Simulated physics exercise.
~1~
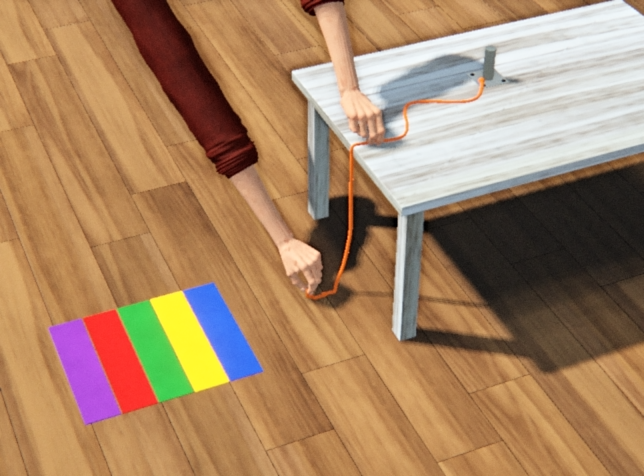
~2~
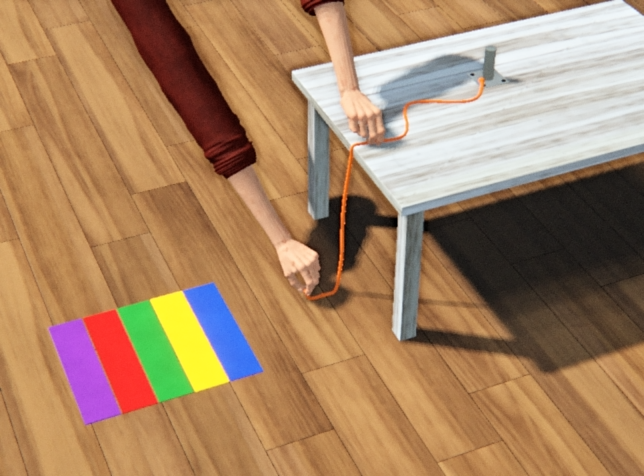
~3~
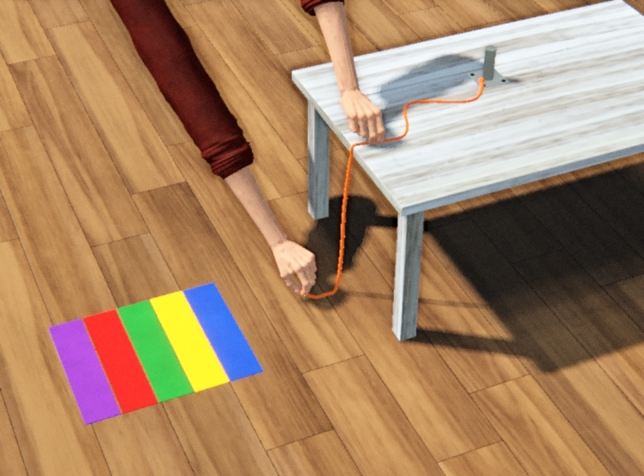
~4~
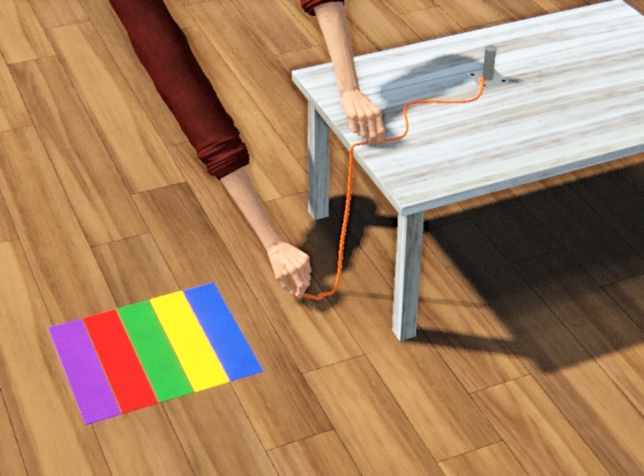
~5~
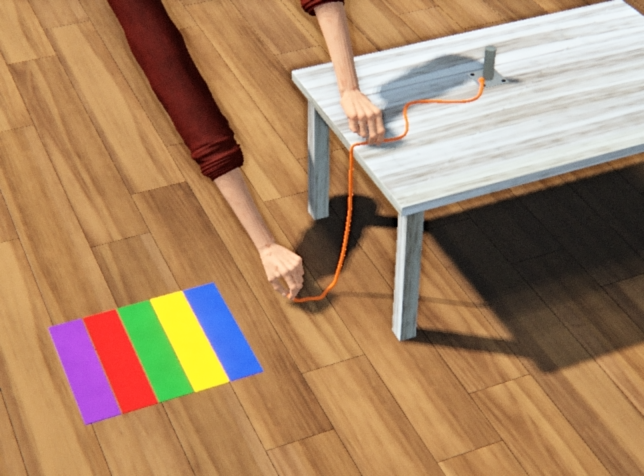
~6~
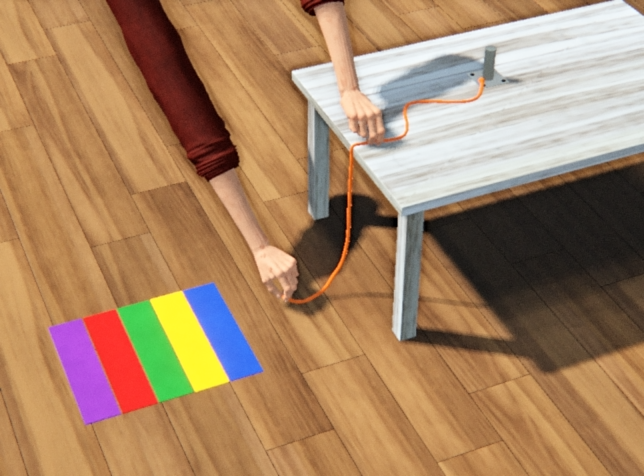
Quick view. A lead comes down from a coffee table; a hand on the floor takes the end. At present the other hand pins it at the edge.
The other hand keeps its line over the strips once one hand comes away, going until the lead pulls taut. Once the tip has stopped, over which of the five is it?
Over the green strip.
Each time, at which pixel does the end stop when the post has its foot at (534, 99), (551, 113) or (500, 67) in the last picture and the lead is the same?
Try 1 about (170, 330), try 2 about (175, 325), try 3 about (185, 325).
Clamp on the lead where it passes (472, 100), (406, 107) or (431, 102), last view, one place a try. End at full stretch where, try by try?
Try one gives (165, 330), try two (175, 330), and try three (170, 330).
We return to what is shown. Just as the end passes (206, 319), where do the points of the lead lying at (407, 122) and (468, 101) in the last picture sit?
The first one ends up at (370, 123) and the second one at (444, 93).
A little later, end near (206, 319); over blue.
Next, end near (170, 329); over yellow.
When it is tight, end near (148, 335); over green. It halts on the green strip.
